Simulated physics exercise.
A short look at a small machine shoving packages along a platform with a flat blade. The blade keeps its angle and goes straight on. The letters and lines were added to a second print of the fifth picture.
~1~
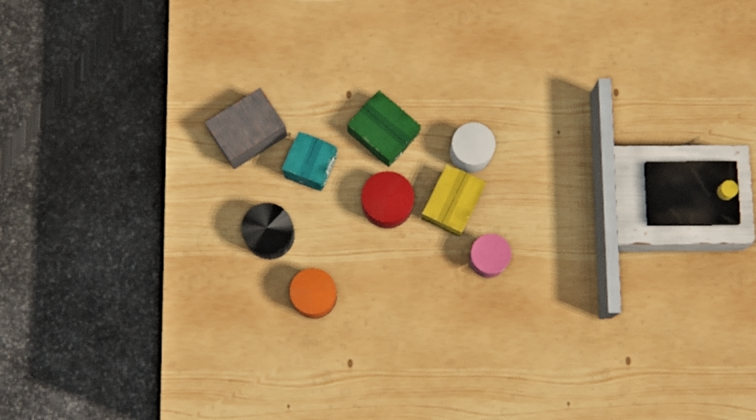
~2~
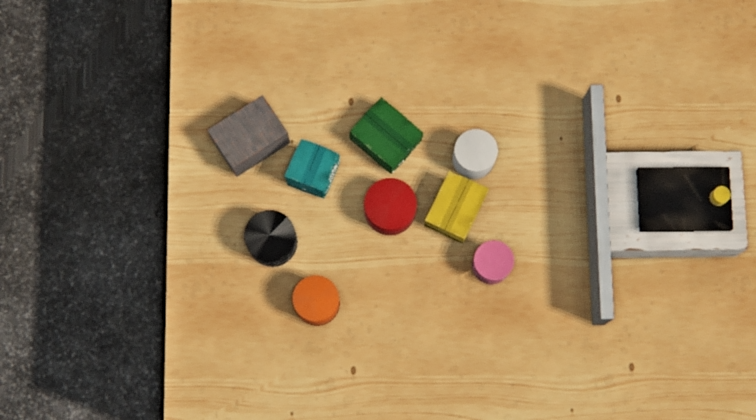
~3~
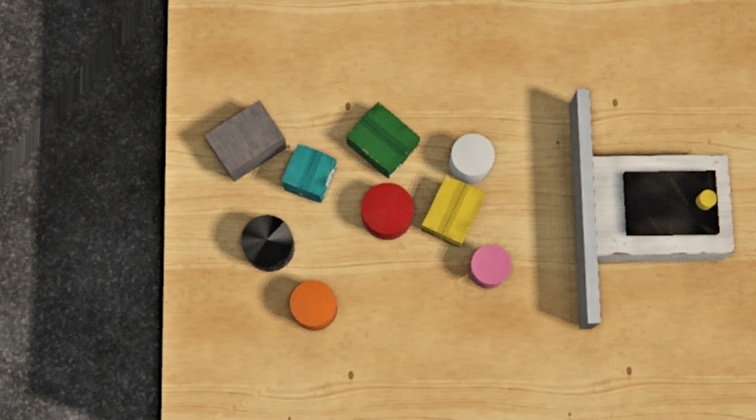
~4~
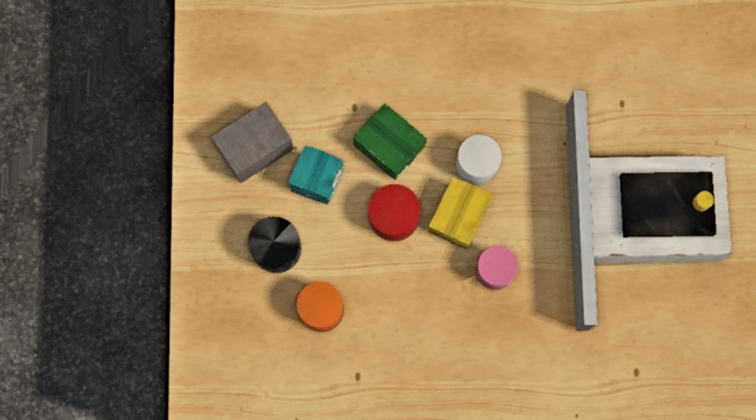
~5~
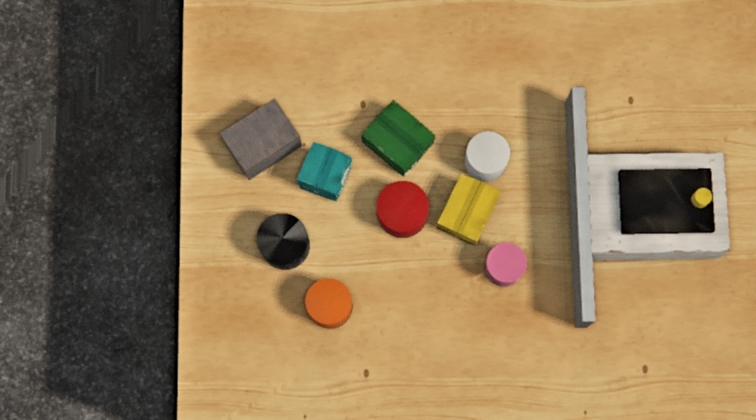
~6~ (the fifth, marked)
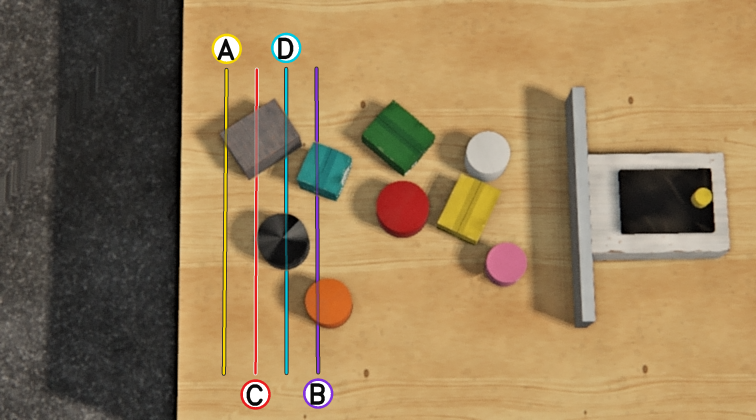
A machine with a flat grey blade edges left across wood, touching none of the packages.
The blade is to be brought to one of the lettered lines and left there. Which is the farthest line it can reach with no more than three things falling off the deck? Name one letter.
Line C.
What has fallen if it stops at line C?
It is the grey crate.
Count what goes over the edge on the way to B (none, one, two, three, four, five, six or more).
The count is none.
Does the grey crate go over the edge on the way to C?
By then, yes.
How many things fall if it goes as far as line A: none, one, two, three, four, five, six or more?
Four.
On the marked copy, A at (225, 218); B at (317, 217); C at (256, 218); D at (286, 218).
Taking C. A third of the way, robot (541, 203); pink pail (439, 266); green box (392, 136).
Two thirds of the way, robot (423, 205); black canister (244, 260); grey crate (250, 131).
When it is over, robot (333, 206); grey crate over the edge; red canister (184, 220); one fallen.
As for the rest, A drops four; B is within the limit but short; D is within the limit but short.
